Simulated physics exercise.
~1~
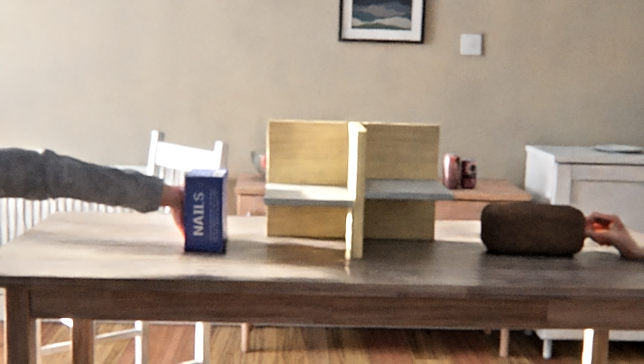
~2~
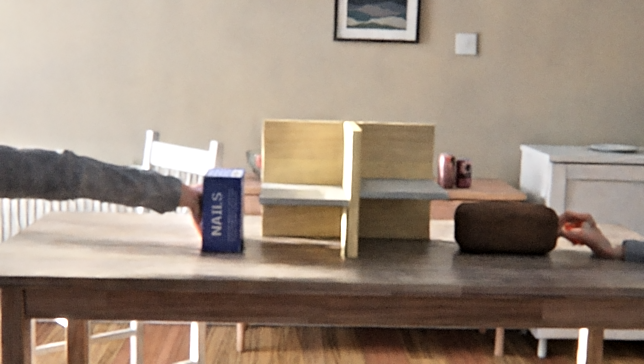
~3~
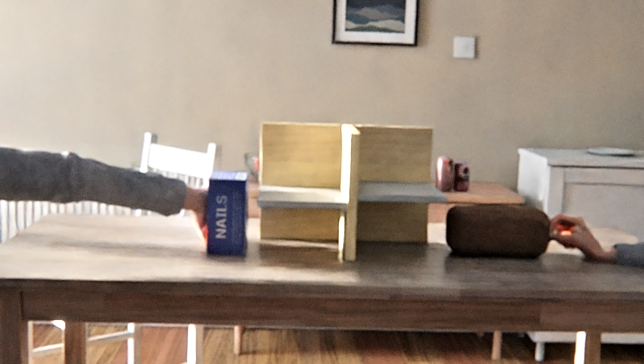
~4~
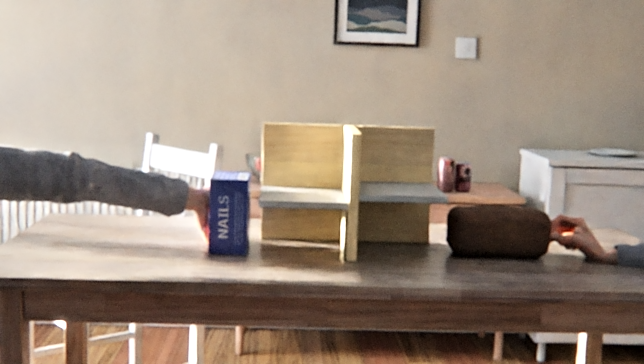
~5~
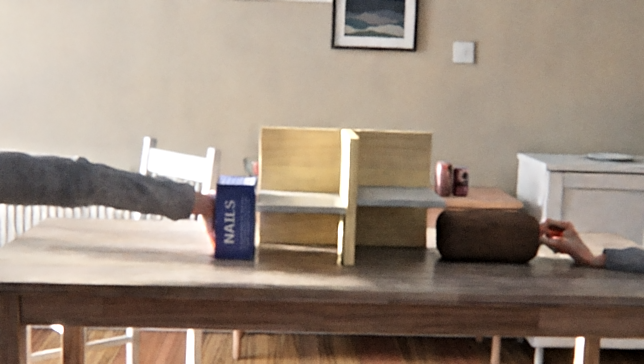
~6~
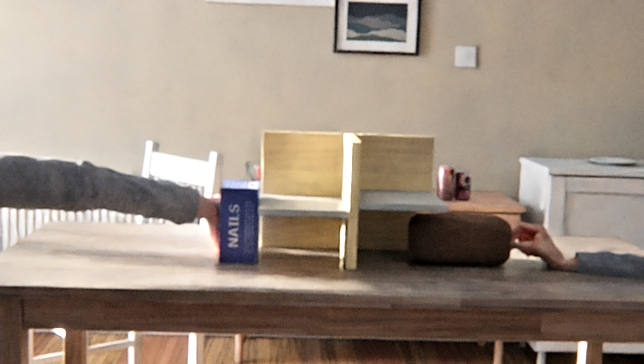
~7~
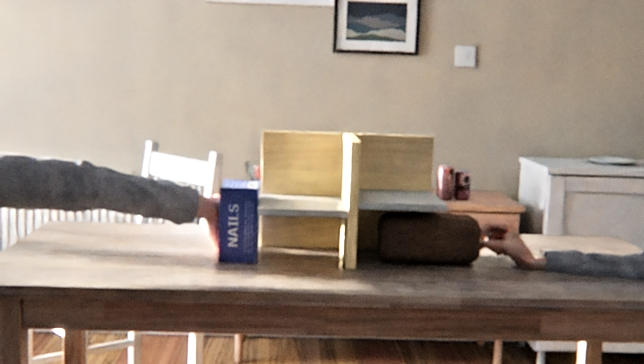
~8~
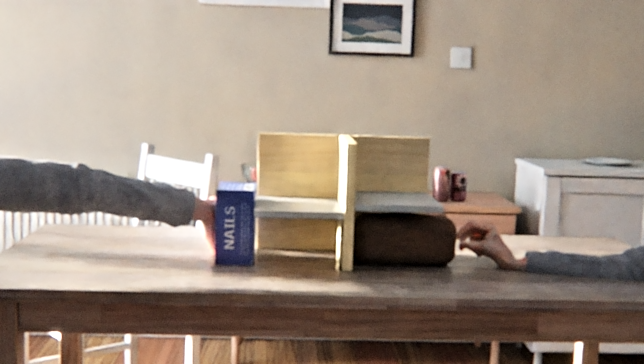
Two hands push inward; the brown loaf slides under the shelf, the blue box stops outside.
